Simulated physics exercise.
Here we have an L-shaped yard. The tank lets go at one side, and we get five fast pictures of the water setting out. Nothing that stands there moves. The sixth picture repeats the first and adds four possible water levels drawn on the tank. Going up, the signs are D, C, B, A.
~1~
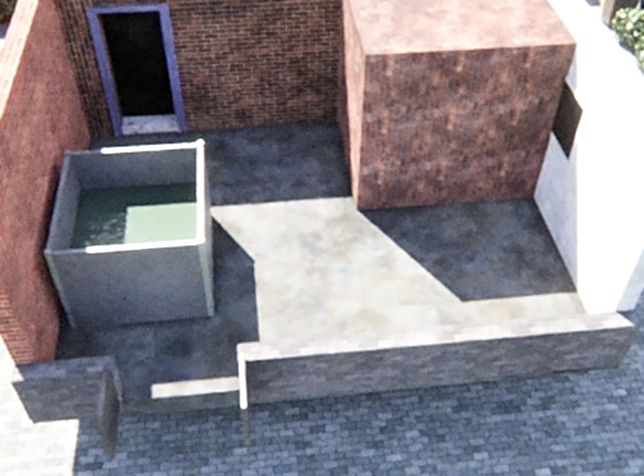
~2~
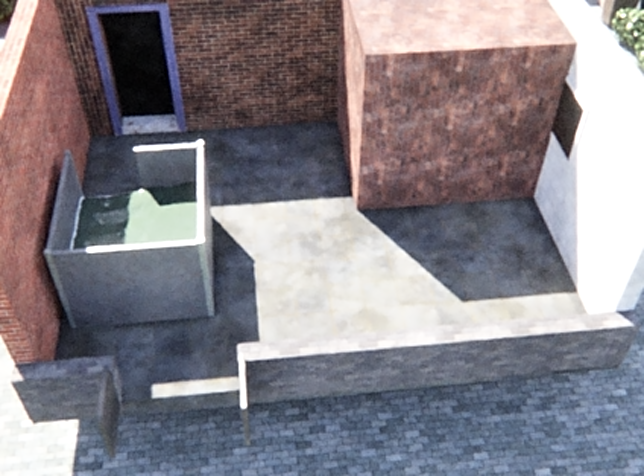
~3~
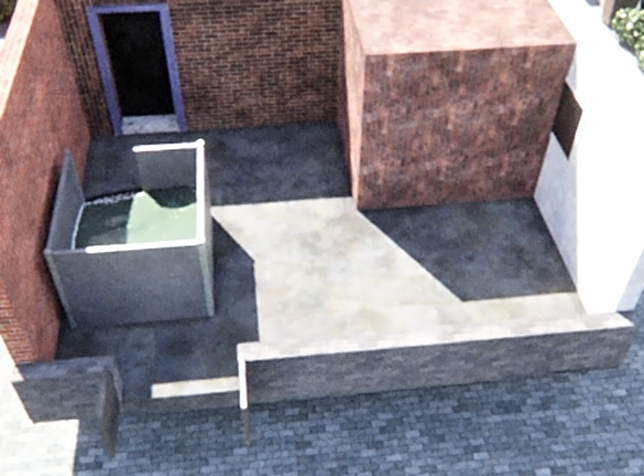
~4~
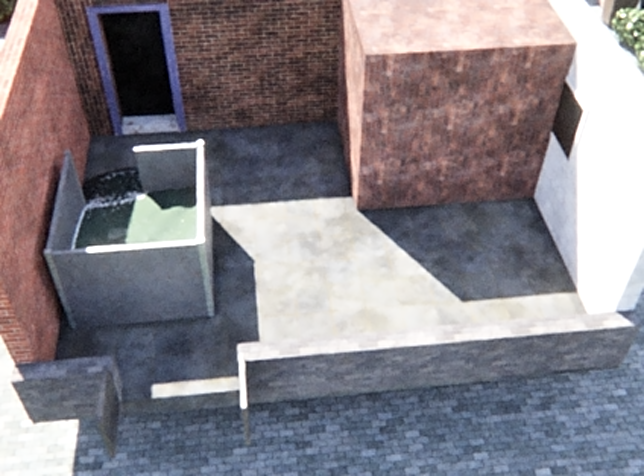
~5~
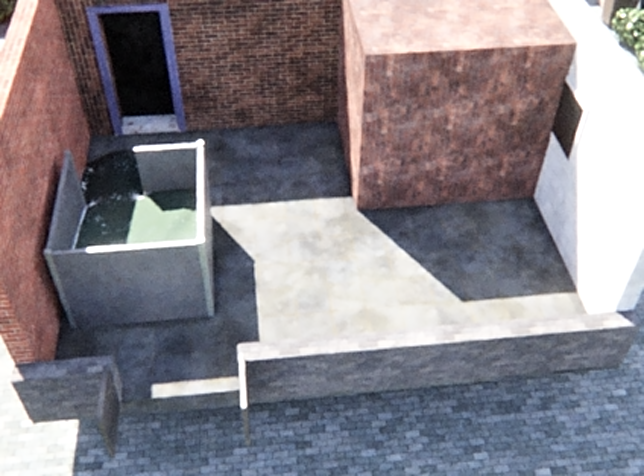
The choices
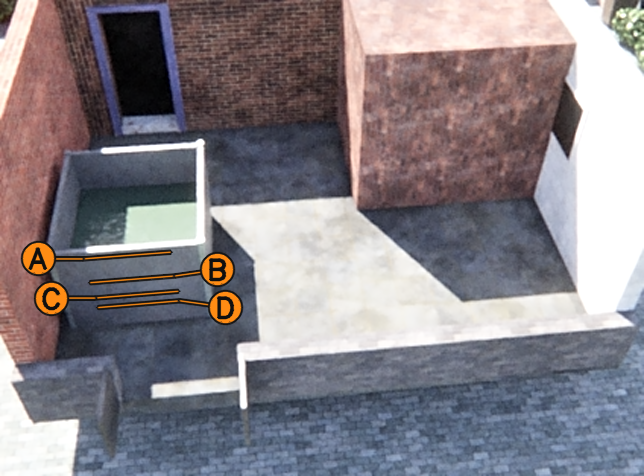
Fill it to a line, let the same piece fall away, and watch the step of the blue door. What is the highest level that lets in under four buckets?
Use level D.
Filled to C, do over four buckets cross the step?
Yes, that goes wrong.
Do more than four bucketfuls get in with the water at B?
Yes.
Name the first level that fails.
C.
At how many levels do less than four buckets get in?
One of the four.
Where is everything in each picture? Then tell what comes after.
Water in the tank at rest, its middle at (138, 230); foot of the blue doorway at (151, 133); open gate at (175, 347).
Water covers 1 % of the ground, its front hidden from here.
Water covers 3 % of the ground, its front hidden from here.
Water covers 6 % of the ground, its front hidden from here.
Water covers 9 % of the ground, its front hidden from here.
On the marked copy, A at (126, 255); B at (132, 279); C at (136, 294); D at (139, 304); from the bottom up D, C, B, A.
If A is chosen, dozens of bucketfuls pour in.
If B is chosen, dozens of bucketfuls pour in.
If C is chosen, about 11 bucketfuls get in.
If D is chosen, a bucket or two gets in.
